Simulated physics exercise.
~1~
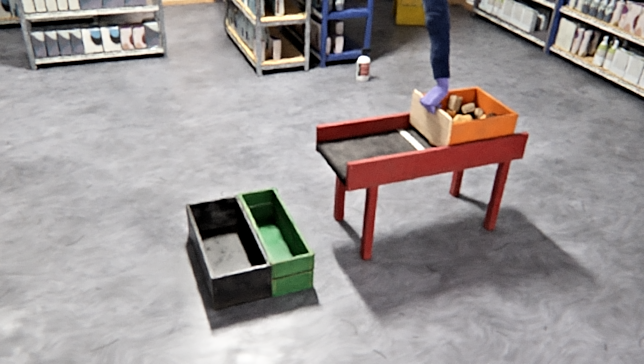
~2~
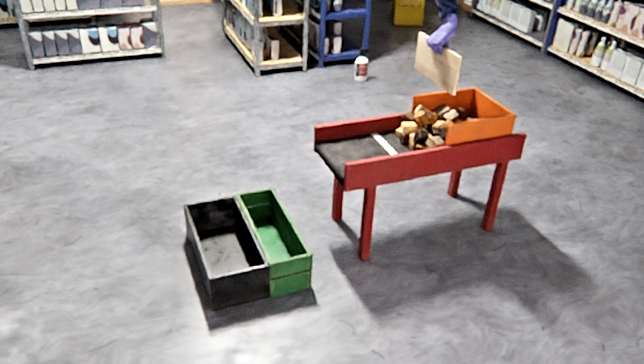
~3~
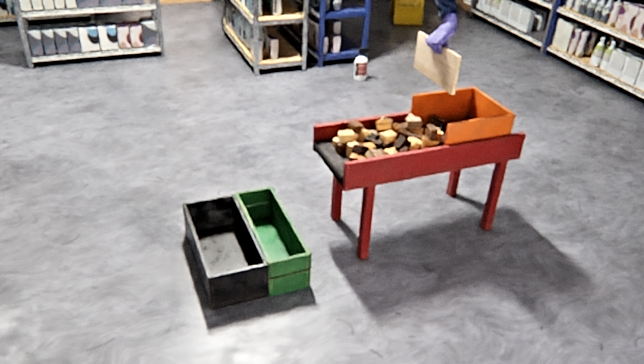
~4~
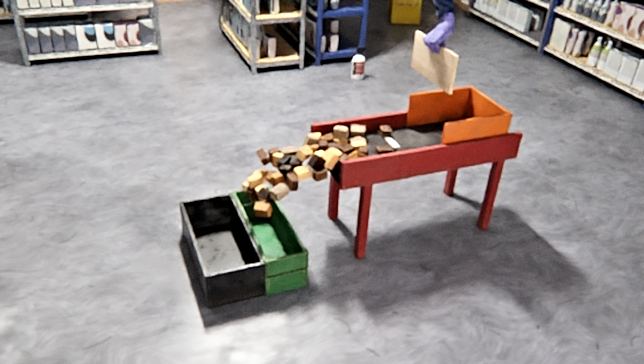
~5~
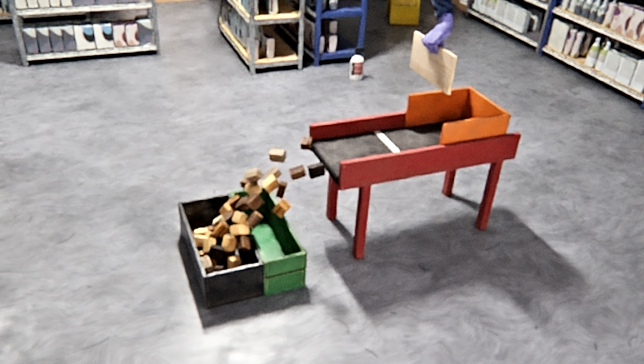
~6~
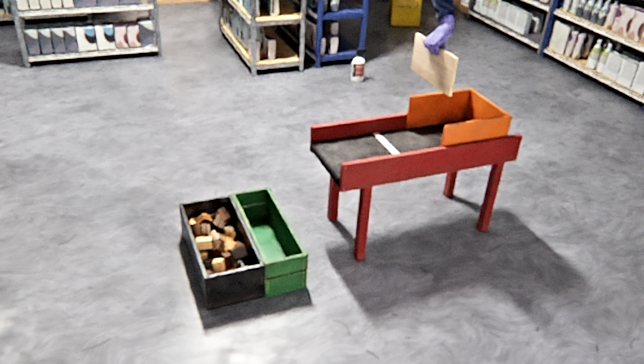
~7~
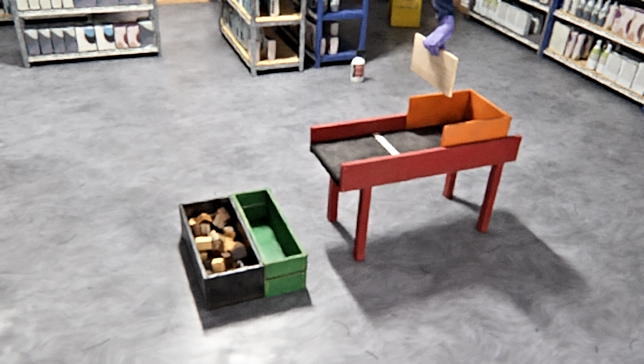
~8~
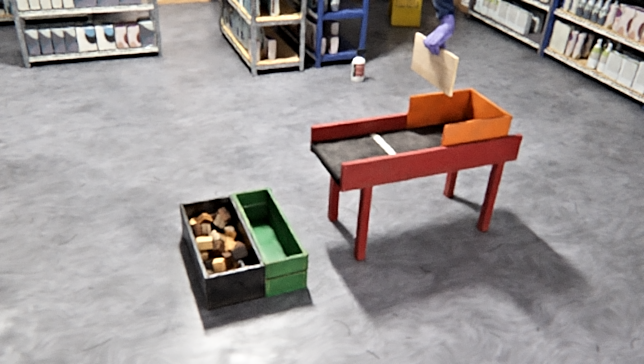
Wooden blocks ride the belt from the orange pen and tumble into the black bin.
